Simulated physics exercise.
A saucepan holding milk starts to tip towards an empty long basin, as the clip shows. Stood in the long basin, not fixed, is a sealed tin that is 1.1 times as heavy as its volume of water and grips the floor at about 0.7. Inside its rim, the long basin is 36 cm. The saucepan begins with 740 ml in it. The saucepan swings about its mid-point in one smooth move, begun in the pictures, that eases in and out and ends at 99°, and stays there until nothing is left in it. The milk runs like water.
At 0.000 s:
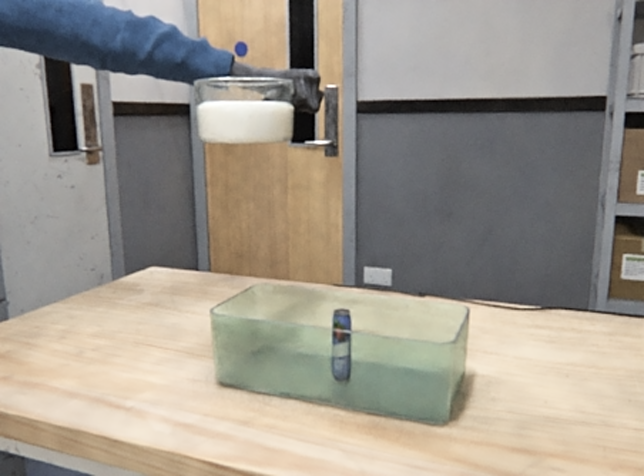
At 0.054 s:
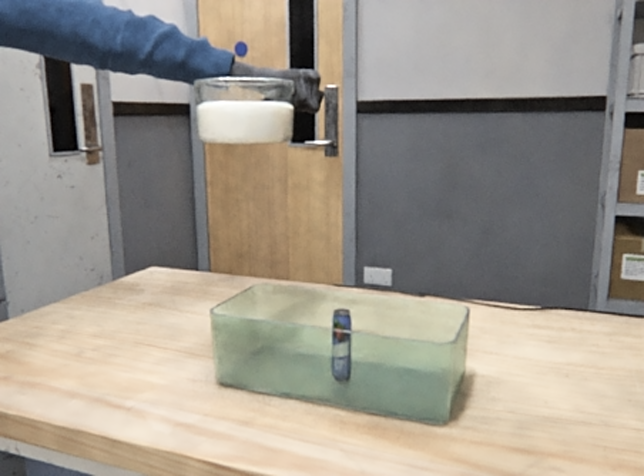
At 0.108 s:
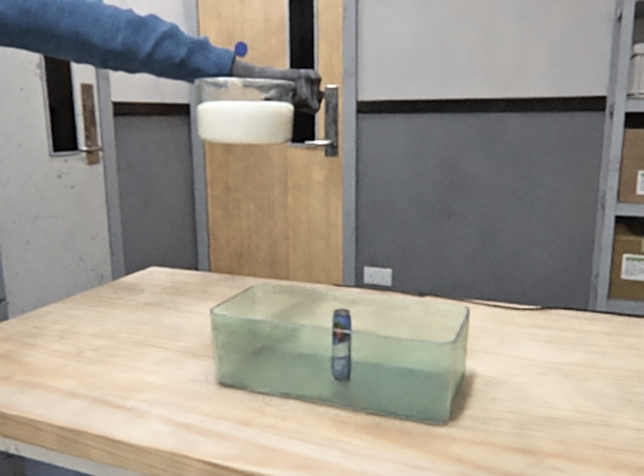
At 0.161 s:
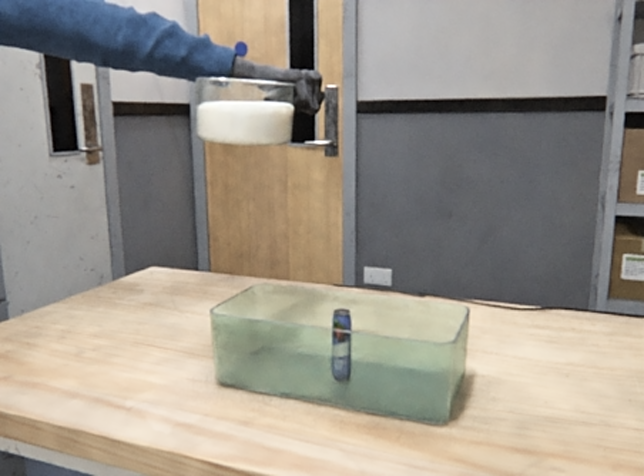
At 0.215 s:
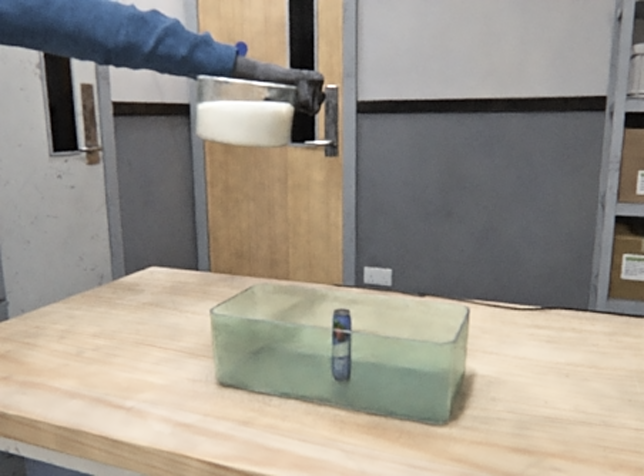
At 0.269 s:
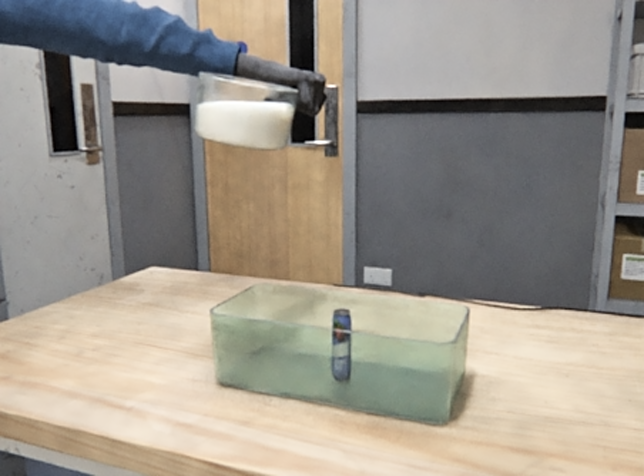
A gloved hand holds a clear pan of milk above a glass basin, tilting it slightly rightward.
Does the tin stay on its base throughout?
Yes, it stays on its base.
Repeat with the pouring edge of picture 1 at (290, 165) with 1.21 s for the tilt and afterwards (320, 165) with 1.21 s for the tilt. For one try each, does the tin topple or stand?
The tin stays vertical the first time and stays vertical the second time.
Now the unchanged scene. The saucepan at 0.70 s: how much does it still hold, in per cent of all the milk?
Close to 78 percent of the liquid remains at that time.
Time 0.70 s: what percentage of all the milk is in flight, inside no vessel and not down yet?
Close to 22 per cent, I'd say.
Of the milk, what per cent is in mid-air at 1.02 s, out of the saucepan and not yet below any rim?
It comes to some 34 percent of the total.
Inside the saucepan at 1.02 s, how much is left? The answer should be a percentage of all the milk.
Roughly 22 per cent.
After 0.70 s the tilt is 62° and 78 per cent is still to pour; the tin stands where it began.
After 1.02 s the tilt is 93° and 22 per cent is still to pour; the tin stands where it began.
After 1.35 s the tilt is 99° and 3 per cent is still to pour; the tin stands 1 cm from where it began.
After 1.71 s the tilt is 99° and 0 per cent is still to pour; the tin stands 1 cm from where it began.
In the end the tin stands 1 cm from where it began.
